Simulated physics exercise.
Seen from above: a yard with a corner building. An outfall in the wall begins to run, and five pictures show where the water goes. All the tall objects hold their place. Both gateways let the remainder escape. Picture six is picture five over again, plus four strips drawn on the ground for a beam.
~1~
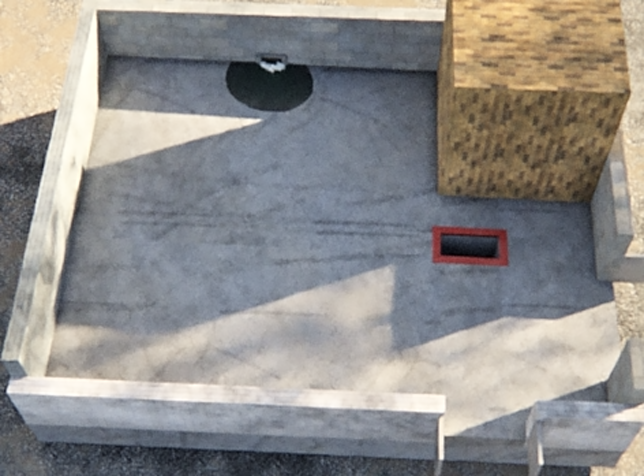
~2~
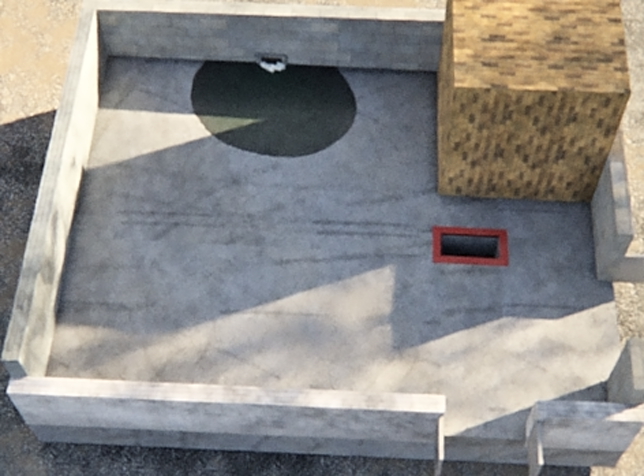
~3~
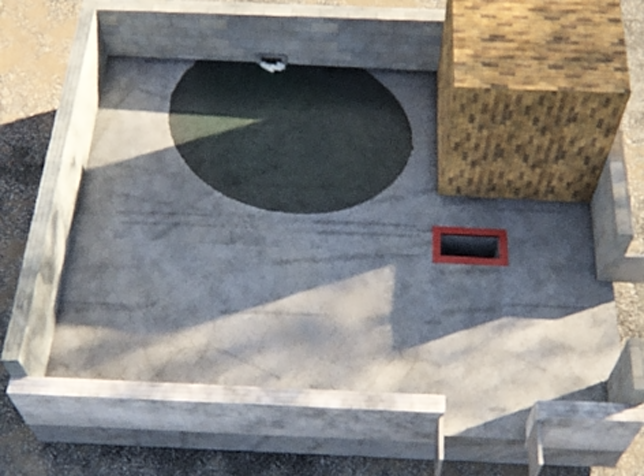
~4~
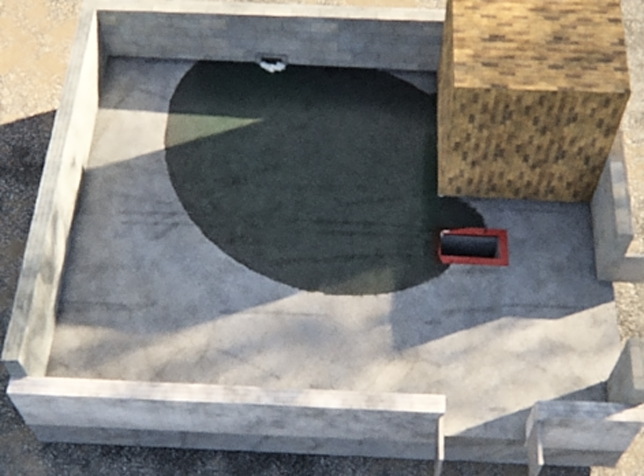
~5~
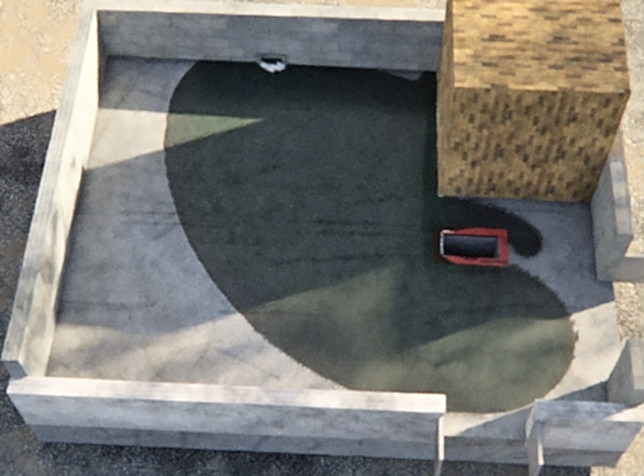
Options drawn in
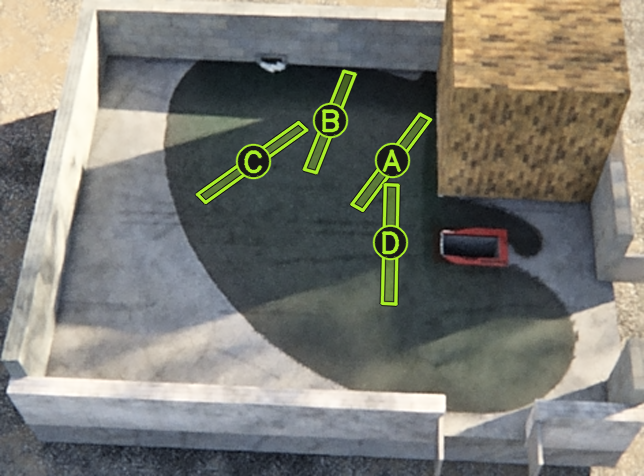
In the video, seen from above, dark water spreads from an outfall in the back wall across a walled yard with a corner building, reaching the red drain, then passing around it toward the lower right.
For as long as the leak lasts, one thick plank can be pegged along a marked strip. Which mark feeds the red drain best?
The best position is C.
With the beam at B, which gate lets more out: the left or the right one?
The right gate.
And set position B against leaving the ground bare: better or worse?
Position B is worse.
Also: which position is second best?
The answer is D.
In lime, A from (357, 207) to (425, 116); B from (310, 171) to (349, 72); C from (201, 198) to (302, 126); D from (389, 303) to (391, 184).
With A, about 12 % of the stream goes into the red drain, about 87 % out by the gates.
With B, about 9 % of the stream goes into the red drain, about 91 % out by the gates.
With C, about 31 % of the stream goes into the red drain, about 69 % out by the gates.
With D, about 21 % of the stream goes into the red drain, about 79 % out by the gates.
